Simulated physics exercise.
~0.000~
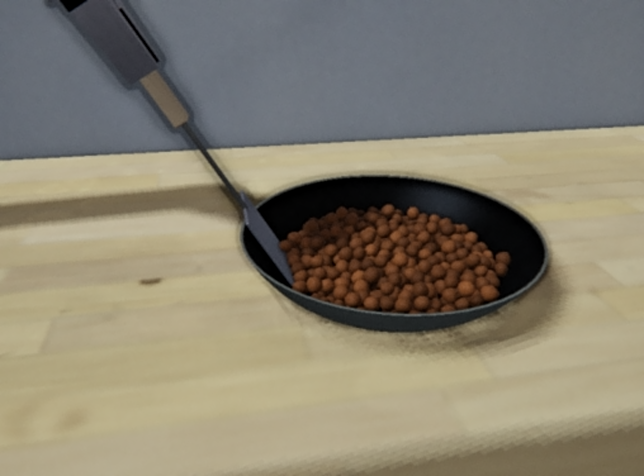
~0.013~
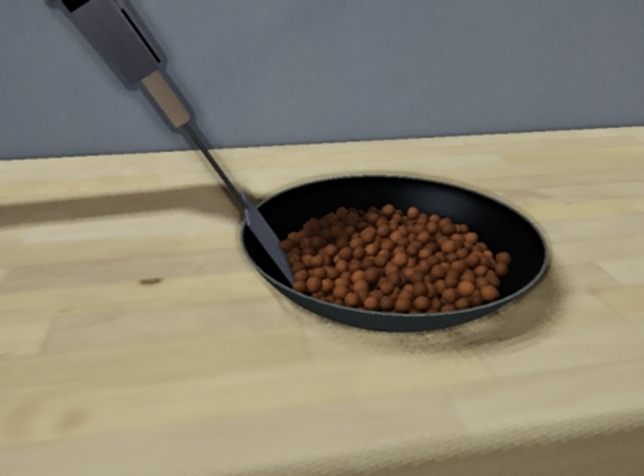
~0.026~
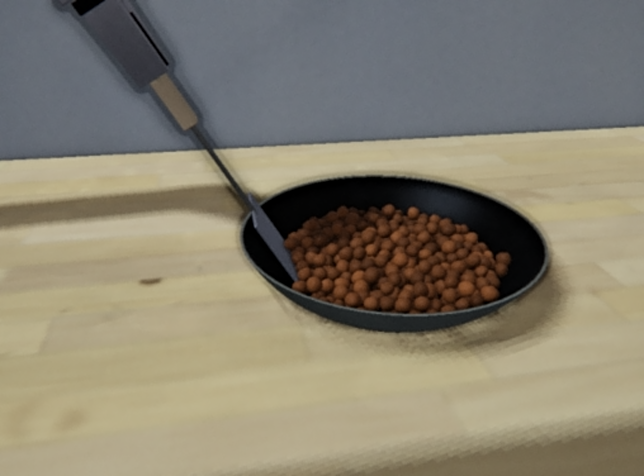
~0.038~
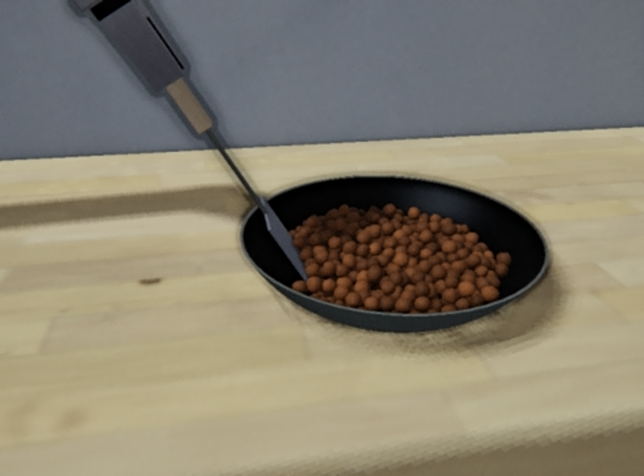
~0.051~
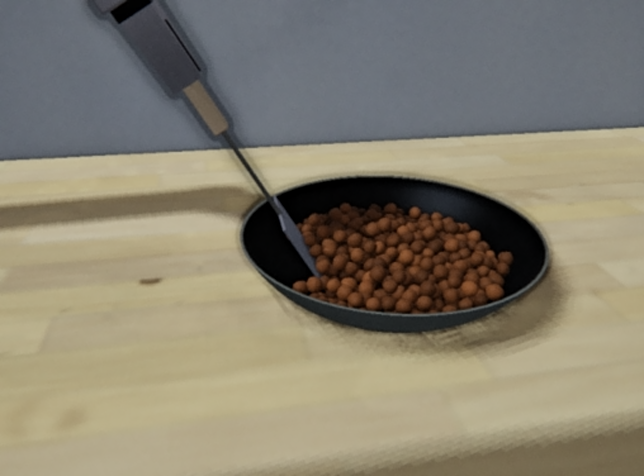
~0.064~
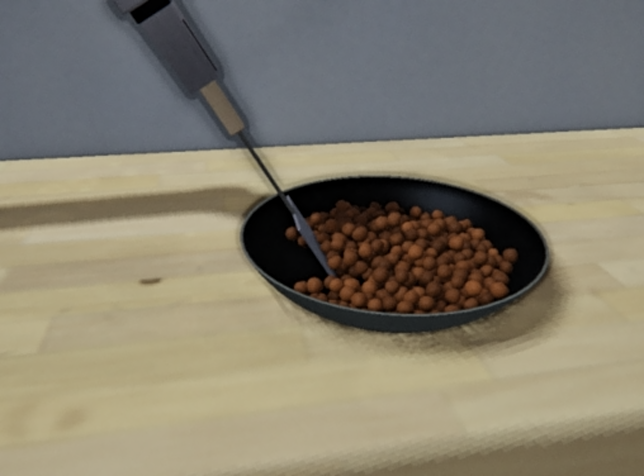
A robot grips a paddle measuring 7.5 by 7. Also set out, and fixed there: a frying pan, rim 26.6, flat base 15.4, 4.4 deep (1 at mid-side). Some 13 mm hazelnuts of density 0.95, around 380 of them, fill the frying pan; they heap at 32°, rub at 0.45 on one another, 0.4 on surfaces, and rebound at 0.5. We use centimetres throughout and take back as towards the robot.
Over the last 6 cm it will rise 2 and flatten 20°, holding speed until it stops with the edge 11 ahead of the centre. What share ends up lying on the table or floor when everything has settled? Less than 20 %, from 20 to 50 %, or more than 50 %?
From 20 to 50 %.
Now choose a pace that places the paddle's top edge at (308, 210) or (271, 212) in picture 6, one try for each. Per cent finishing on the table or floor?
I'd estimate some 30 and 25 in a hundred.
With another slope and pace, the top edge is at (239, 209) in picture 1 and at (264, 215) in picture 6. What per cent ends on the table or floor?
Close to 25 in a hundred.
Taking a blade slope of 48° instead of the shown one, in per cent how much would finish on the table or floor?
That would leave close to 30 per cent on the table or floor.
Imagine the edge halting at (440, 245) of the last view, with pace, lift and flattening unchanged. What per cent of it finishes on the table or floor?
Around 5 percent.
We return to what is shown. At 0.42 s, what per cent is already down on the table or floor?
Roughly 15 percent.
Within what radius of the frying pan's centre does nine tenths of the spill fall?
The distance is roughly 50 cm.
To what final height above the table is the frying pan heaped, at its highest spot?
Height at rest: Roughly 4.0 cm.
By 0.12 s, sloping 60°, highest piece 7 above the table; 380 in the frying pan.
By 0.19 s, sloping 55°, highest piece 7 above the table; 380 in the frying pan.
By 0.42 s, sloping 40°, highest piece 15 above the table; 260 in the frying pan, 50 on the table or floor, 70 on the blade or in flight.
By 1.47 s, sloping 40°, highest piece 4 above the table; 260 in the frying pan, 120 on the table or floor.
Final count, 260 in the frying pan, 120 on the table or floor. That is 32 % on the table or floor.
